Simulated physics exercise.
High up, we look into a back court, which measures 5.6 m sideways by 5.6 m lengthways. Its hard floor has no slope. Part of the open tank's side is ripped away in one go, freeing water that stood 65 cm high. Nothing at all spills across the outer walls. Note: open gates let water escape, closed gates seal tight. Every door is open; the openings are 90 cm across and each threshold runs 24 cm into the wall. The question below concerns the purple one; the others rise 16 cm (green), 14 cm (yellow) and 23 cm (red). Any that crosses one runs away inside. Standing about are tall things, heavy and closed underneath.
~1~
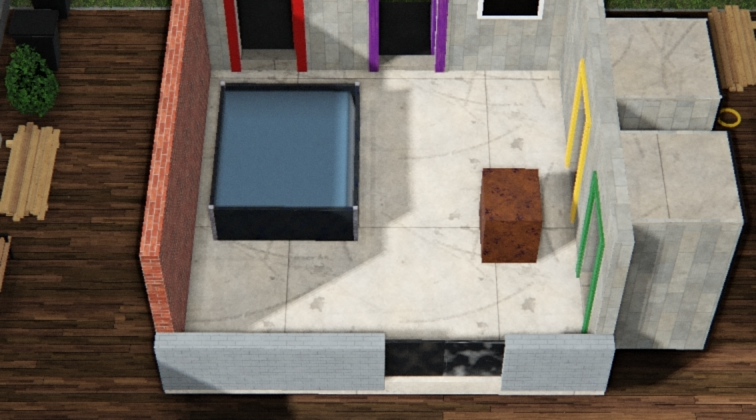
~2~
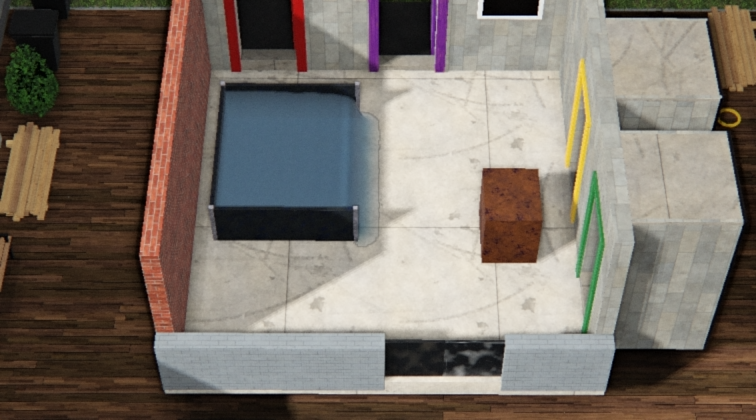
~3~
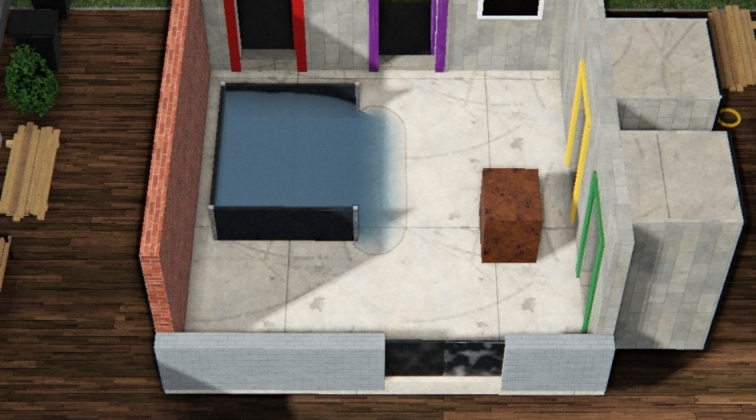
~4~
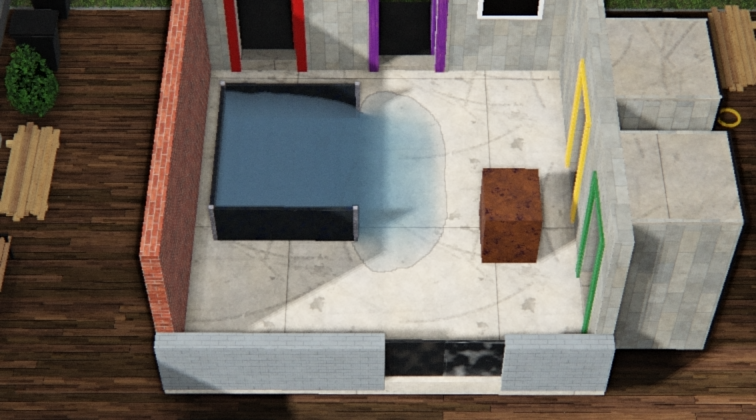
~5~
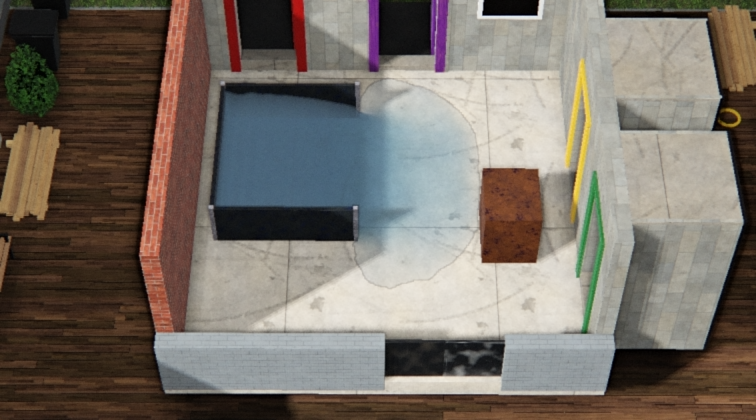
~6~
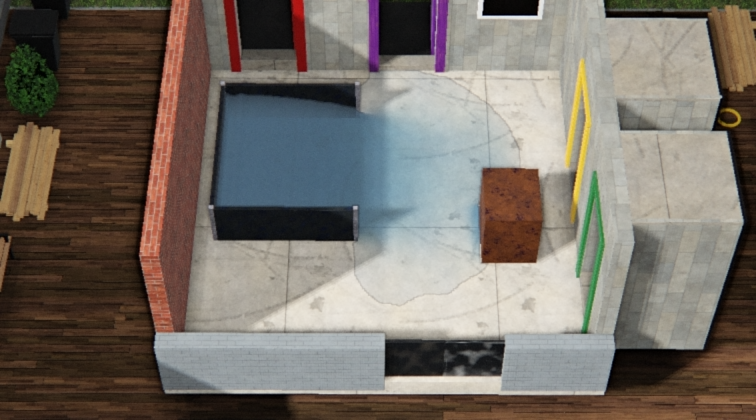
Blue water pours from the tank's open right side and spreads across the pale floor.
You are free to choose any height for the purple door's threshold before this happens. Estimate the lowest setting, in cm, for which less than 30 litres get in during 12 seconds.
Around 8 cm.
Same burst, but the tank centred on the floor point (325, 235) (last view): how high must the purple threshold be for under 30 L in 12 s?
New minimum height: Approx. 8.5 cm.
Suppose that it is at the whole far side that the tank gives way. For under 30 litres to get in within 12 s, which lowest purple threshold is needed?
With that break, close to 13.5 cm.
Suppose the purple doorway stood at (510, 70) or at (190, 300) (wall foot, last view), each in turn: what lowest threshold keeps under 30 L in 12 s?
Roughly 24 cm, then roughly 11.5 cm.
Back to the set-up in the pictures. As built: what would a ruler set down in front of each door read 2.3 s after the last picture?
Centimetres: Purple = 4, green = 14, yellow = 25, red = 0.
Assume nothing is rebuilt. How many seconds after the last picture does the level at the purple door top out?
At about 3.5 s.
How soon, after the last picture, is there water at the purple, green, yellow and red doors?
Purple at 0.2 seconds, green at 1.4 seconds, yellow at 0.2 seconds, red at 3.6 seconds.
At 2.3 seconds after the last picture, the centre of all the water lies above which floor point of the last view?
(445, 180).
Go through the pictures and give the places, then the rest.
The open tank at (287, 148) is whole and still, 65 cm deep; the purple door at (408, 26) is dry, in the first frame.
Water pours out at (355, 167) and has run 0.2 m, to (371, 237); about 9 cm deep outside, 65 cm at the back, in the second frame.
The front is at (399, 231), 0.7 m from the gap at (355, 168); 1.5 m2 of floor is wet, 65 cm left at the back, in the third frame.
The gap is at (355, 169), the front 1.3 m out at (440, 221); the back of the open tank holds 64 cm, in the fourth frame.
The front is at (474, 181), 1.8 m from the gap at (355, 169); 5.3 m2 of floor is wet, 58 cm left at the back, in the fifth frame.
The front is at a hidden place, 2.4 m from the gap at (355, 170); 7.4 m2 of floor is wet, 55 cm left at the back; the purple door at (408, 26), 2.3 m from the gap, is still 0.2 m from the nearest water, in the sixth frame.
Then, 0.7 s after the last picture water covers 50 % of the floor, deepest (40 cm) near (569, 175); 6 cm at the purple door, 0 litres in over its 10 cm threshold.
Then, 2.3 s after the last picture water covers 60 % of the floor, deepest (36 cm) near (566, 148); 4 cm at the purple door, 0 litres in over its 10 cm threshold.
Then, 11.3 s after the last picture water covers 100 % of the floor, deepest (12 cm) near (190, 290); 10 cm at the purple door, 16 litres in over its 10 cm threshold.
At the purple door as built, the water peaked near 14 cm, 3.3 s after the last picture.
With a threshold of 7 cm, 46 litres would have come in within the 12 s; with 9.5 cm, 19 litres. So under 30 litres takes about 8 cm.
